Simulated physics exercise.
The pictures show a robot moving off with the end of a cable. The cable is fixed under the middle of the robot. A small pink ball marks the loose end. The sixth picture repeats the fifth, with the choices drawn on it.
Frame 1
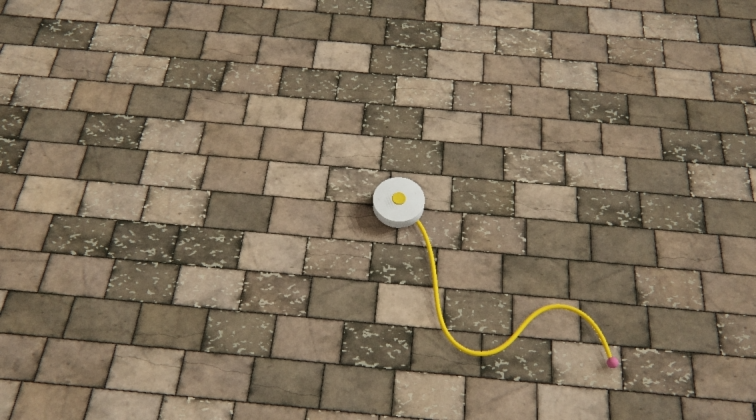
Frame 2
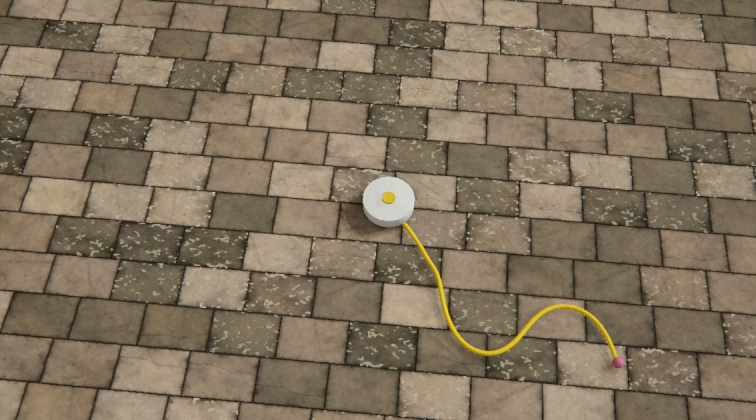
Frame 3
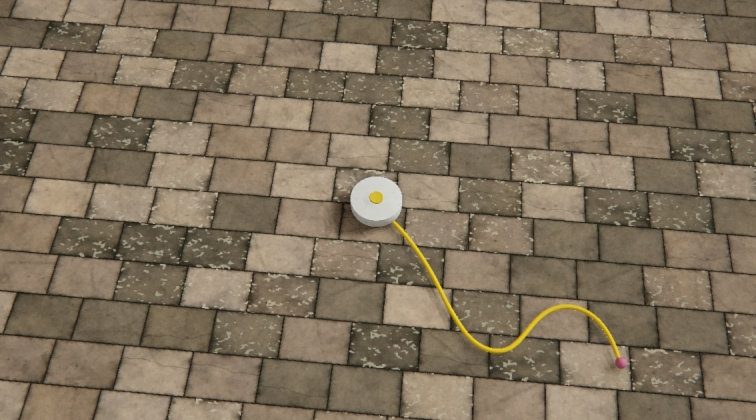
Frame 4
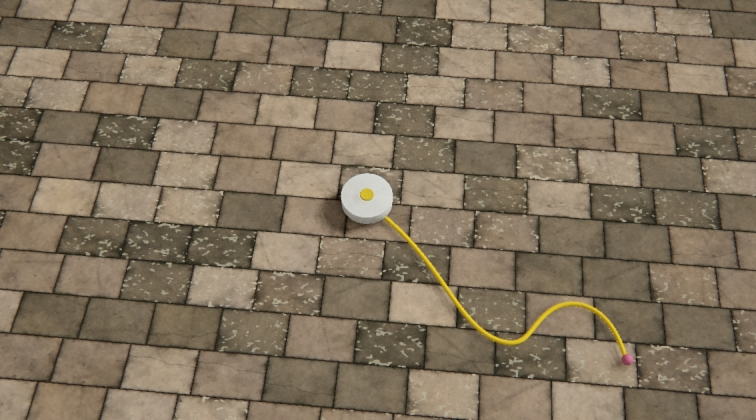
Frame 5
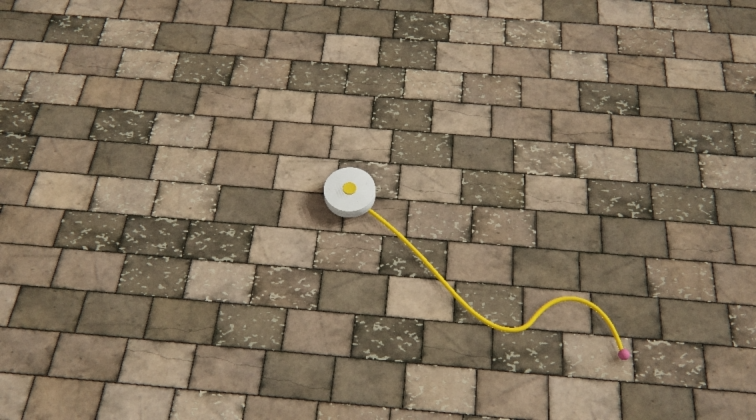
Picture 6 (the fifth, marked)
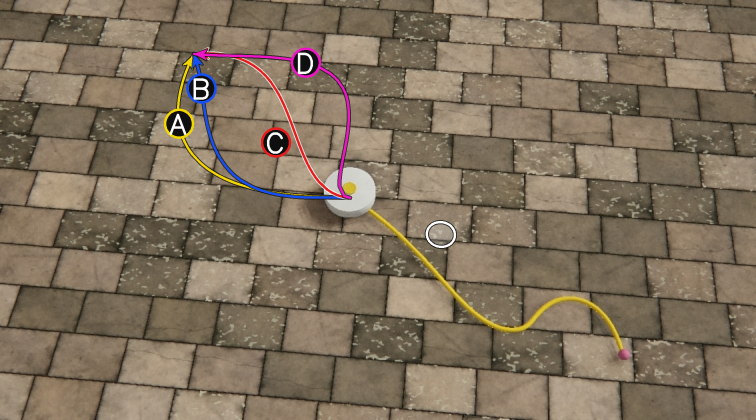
A white round robot slides slowly left across paving stones, pulling a curved yellow cable behind it.
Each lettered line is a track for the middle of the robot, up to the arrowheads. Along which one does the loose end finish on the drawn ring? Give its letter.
Route C brings it to the ring.
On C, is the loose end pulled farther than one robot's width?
Yes.
On the copy, A from (350, 198) via (204, 166) to (193, 55); B from (350, 198) via (220, 158) to (194, 54); C from (350, 198) via (285, 108) to (196, 54); D from (350, 198) via (334, 77) to (194, 54); the ring at (441, 234).
On C. First, robot (294, 129), middle of the cable (423, 237), free end (586, 323).
Then, robot (253, 60), middle of the cable (361, 168), free end (492, 271).
Finally, robot (192, 49), middle of the cable (320, 132), free end (441, 232); the free end is on the ring.
By contrast, A leaves the free end at (414, 250); B leaves the free end at (422, 250); D leaves the free end at (455, 214).
